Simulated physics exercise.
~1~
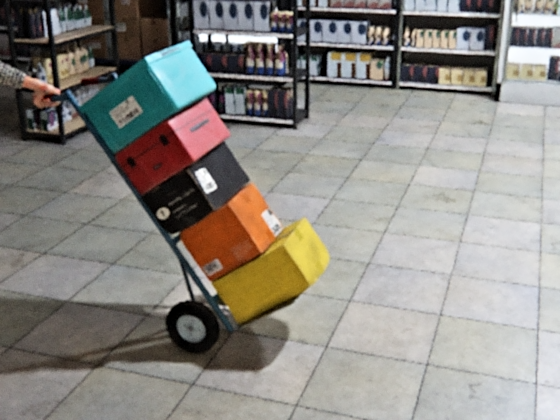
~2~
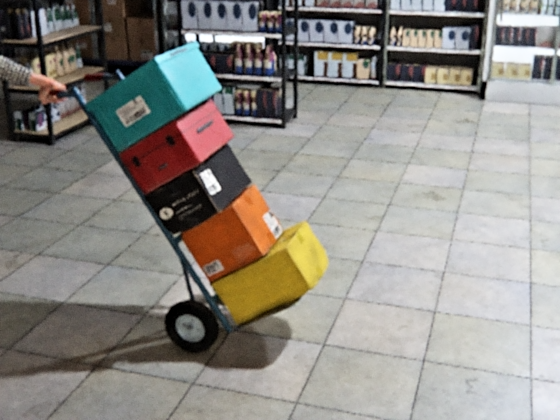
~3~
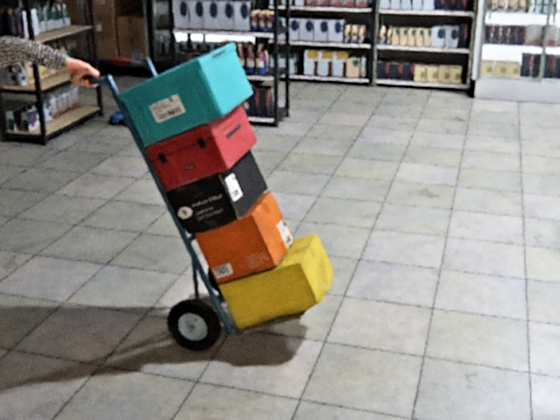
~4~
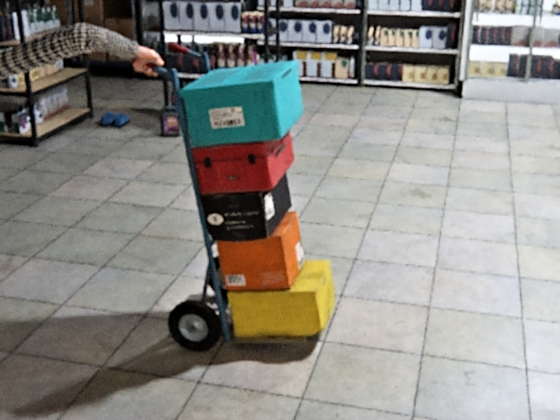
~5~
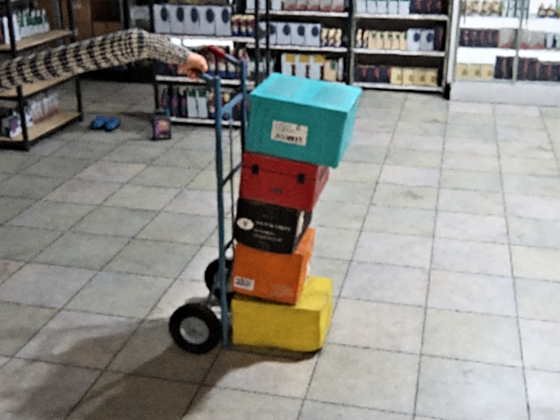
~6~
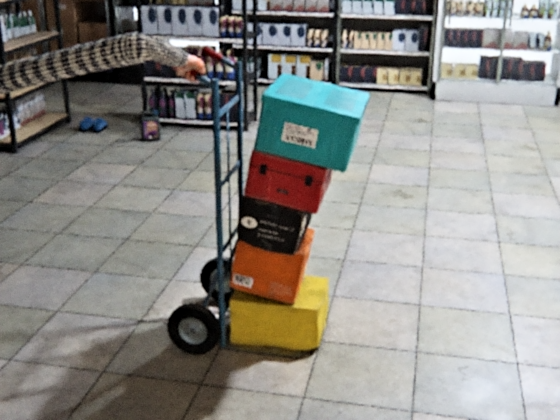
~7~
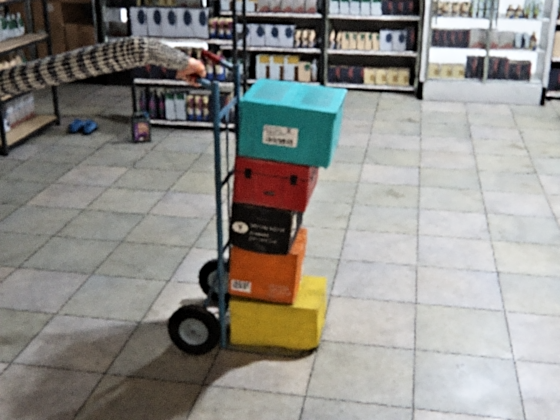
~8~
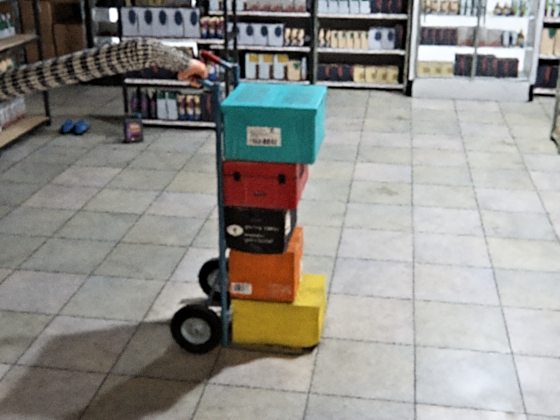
A hand truck stacked with five items, a yellow box at the bottom, then an orange parcel, a black parcel, a red toolbox and a turquoise tote, leans back toward the left on a tiled shop floor. A hand in a patterned sleeve grips its handle and swings it upright. As the truck reaches vertical, the upper four items tip forward to the right together, while the yellow box sits flat. The leaning column then rocks back to the left against the frame. It ends with the truck upright, still held, and all five items neatly stacked.
